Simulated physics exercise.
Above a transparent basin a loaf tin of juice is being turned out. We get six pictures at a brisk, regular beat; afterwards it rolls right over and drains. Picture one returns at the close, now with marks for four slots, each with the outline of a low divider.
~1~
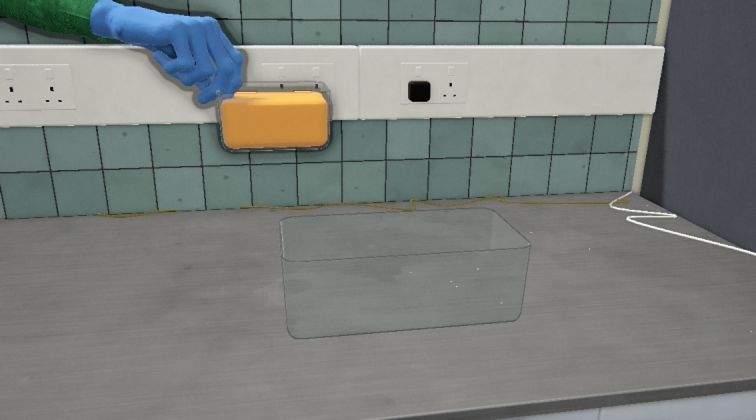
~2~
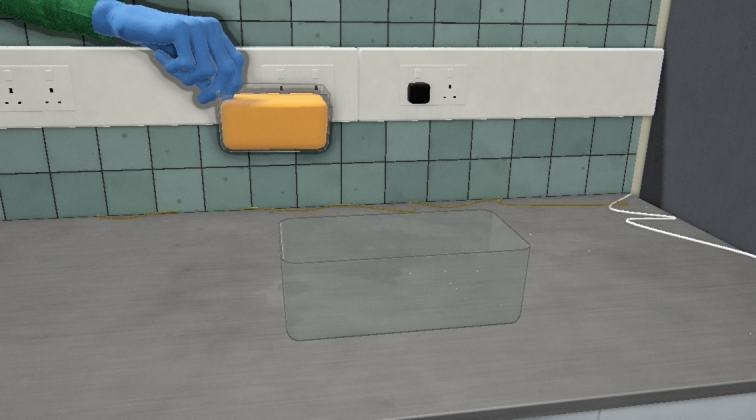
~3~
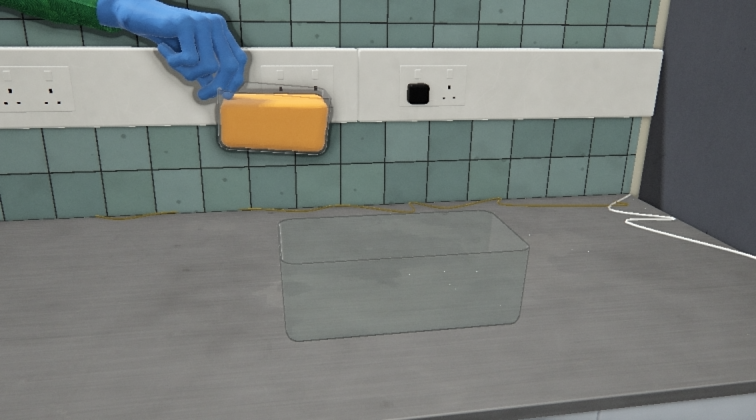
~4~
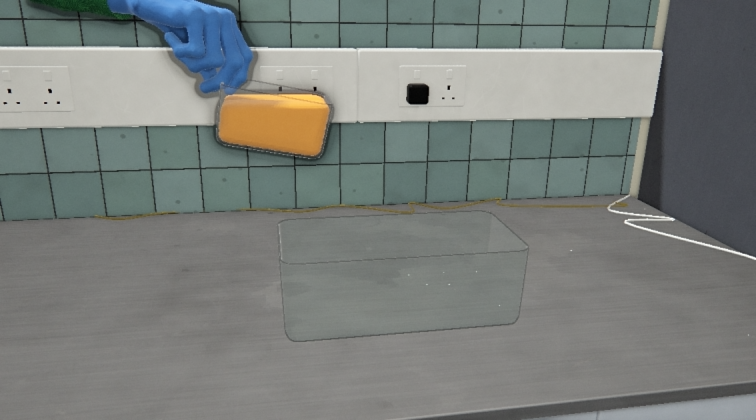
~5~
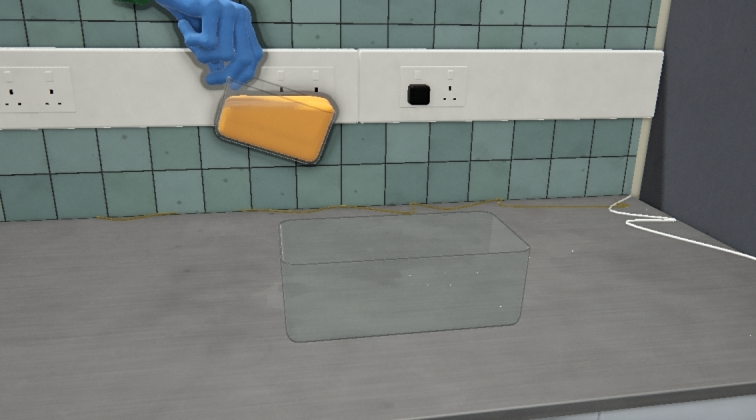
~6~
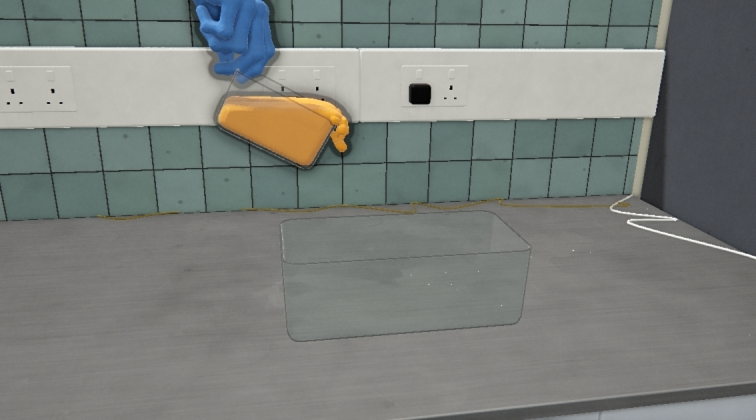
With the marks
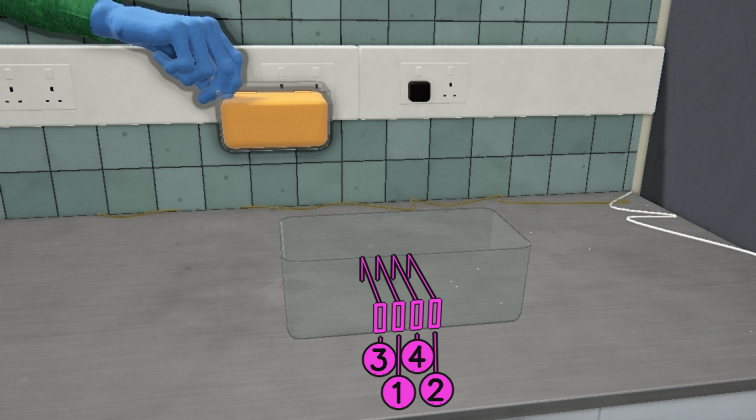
A grey worktop against green wall tiles and a white strip of sockets is seen from the front and slightly above, by a still camera. A blue-gloved hand with a green sleeve holds a clear tin of orange juice at upper left, above an empty transparent basin, with a white cable at right. The hand shifts right, the tin tilts rightward, and juice slips over its lip.
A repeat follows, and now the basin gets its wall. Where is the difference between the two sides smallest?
The best position is 1.
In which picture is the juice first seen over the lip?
In picture 5.
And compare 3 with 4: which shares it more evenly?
That would be 3.
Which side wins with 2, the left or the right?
More ends on the left.
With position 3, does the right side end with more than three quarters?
No, it does not.
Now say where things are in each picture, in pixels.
In the first frame, upright, lip at (325, 86); basin from (287, 336) to (520, 317); nothing has left yet.
In the second frame, upright, lip at (325, 89); nothing has left yet.
In the third frame, tipped about 5°, lip at (326, 93); nothing has left yet.
In the fourth frame, tipped about 11°, lip at (327, 98); nothing has left yet.
In the fifth frame, tipped about 19°, lip at (330, 107); juice is over the lip, down to (330, 107).
In the sixth frame, tipped about 29°, lip at (332, 115); juice is over the lip, down to (343, 144).
On the marked copy, 1 at (398, 336); 2 at (435, 332); 3 at (380, 337); 4 at (417, 334).
For position 1, about 46 % ends left of the wall and 53 % right of it.
For position 2, about 93 % ends left of the wall and 6 % right of it.
For position 3, about 31 % ends left of the wall and 68 % right of it.
For position 4, about 84 % ends left of the wall and 14 % right of it.
